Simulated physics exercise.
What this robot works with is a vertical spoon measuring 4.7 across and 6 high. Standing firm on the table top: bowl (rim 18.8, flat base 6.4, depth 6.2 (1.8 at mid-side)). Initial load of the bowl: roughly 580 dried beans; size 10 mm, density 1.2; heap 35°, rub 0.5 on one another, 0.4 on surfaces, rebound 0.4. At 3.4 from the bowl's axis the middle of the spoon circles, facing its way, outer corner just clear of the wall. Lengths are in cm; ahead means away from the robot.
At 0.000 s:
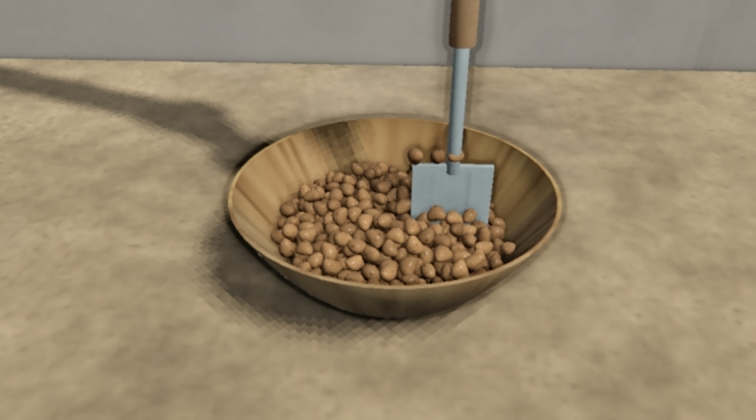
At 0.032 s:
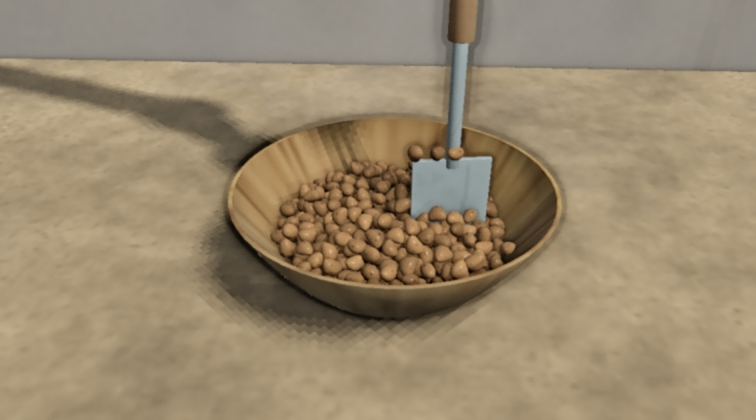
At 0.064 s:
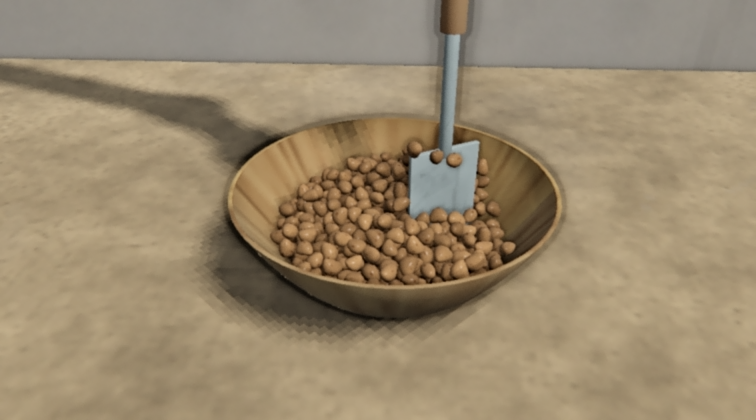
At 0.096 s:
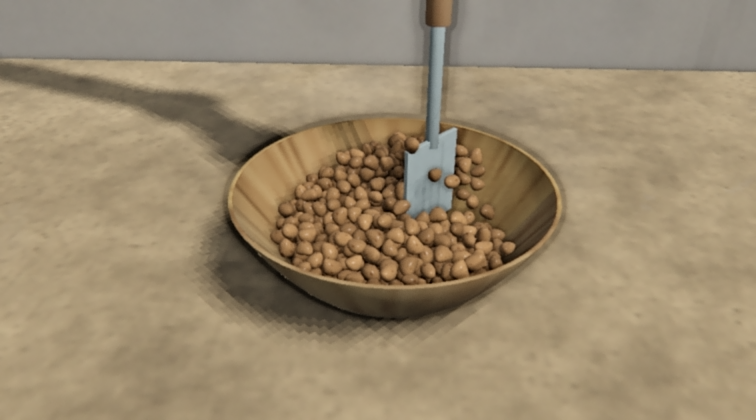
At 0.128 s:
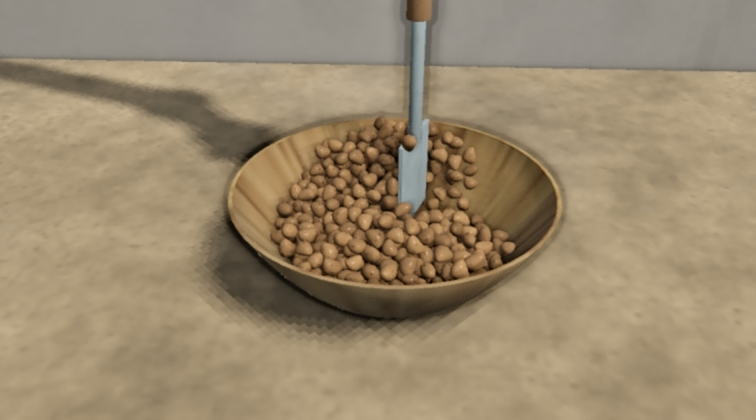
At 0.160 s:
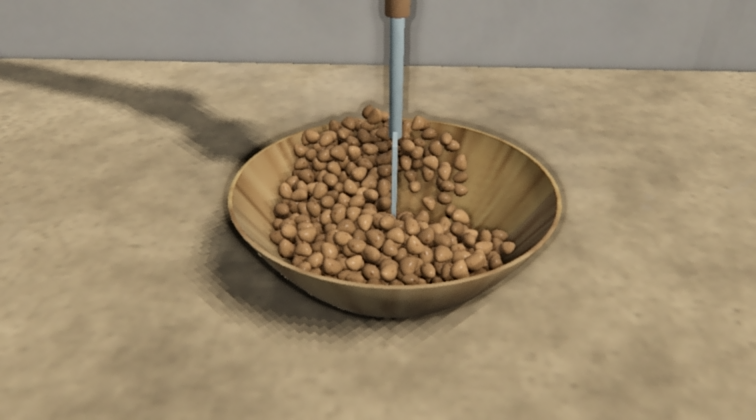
In the video, an upright light-blue spatula with a brown handle sweeps from the right toward the back of a wooden bowl of small brown beans, turning edge-on as it pushes them into a higher heap at the back.
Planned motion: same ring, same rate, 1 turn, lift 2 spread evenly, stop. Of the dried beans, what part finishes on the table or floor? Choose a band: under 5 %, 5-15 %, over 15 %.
Band: 5-15 %.
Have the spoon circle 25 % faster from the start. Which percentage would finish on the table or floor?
Estimated share: Near 20 %.
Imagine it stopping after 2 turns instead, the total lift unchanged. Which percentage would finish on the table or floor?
Estimate: About 15 percent.
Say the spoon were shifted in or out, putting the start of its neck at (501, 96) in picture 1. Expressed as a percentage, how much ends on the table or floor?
About 0 per cent.
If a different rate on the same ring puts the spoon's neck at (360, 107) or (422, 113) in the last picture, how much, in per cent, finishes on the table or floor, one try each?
First try: Around 20 %; second try: Around 5 %.
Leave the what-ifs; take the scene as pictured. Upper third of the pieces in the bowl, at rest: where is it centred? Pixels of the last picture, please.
Centre of top third: Approx. (412, 217).
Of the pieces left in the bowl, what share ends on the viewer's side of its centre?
Around 50 percent of it.
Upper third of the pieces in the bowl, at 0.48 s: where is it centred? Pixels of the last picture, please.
The centre is roughly (436, 241).
By 0.32 s, 193° round, highest piece 9 above the table; 578 in the bowl, 3 on the table or floor, 4 in flight or on the tool.
By 0.48 s, 296° round, highest piece 8 above the table; 555 in the bowl, 20 on the table or floor, 10 in flight or on the tool.
By 0.76 s, 0° round, highest piece 7 above the table; 541 in the bowl, 44 on the table or floor.
By 1.46 s, 0° round, highest piece 7 above the table; 541 in the bowl, 44 on the table or floor.
Final count, 541 in the bowl, 44 on the table or floor. That is 8 % on the table or floor.
